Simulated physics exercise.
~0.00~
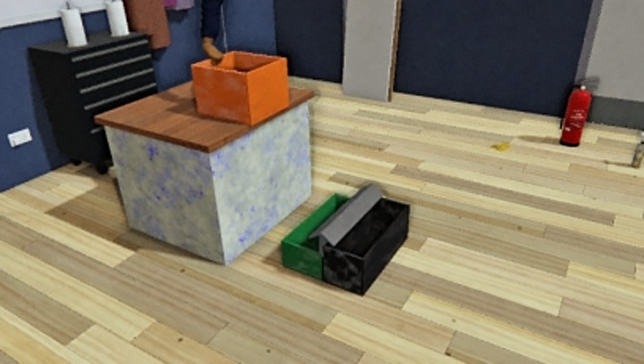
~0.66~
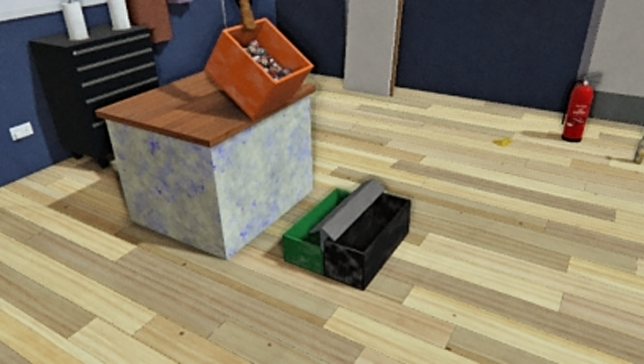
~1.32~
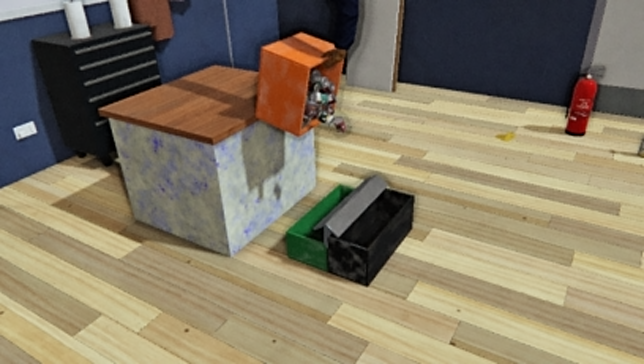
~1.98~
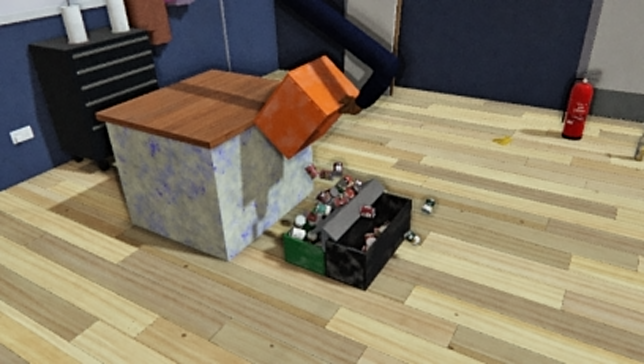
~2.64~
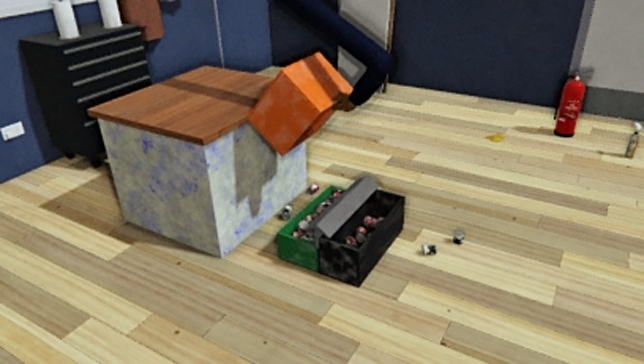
In a workshop with a pale plank floor, an orange crate sits on a wooden-topped bench above a green box and a black bin divided by a grey ridge. A dark arm behind the crate lifts and tilts it, showing small tins inside. The crate swings to the right over the bench edge, and the tins begin to slide out. As it tips further, they tumble in a loose shower onto the ridge and into both containers. Finally the crate hangs tilted, with tins in both containers and a few lying on the floor either side.
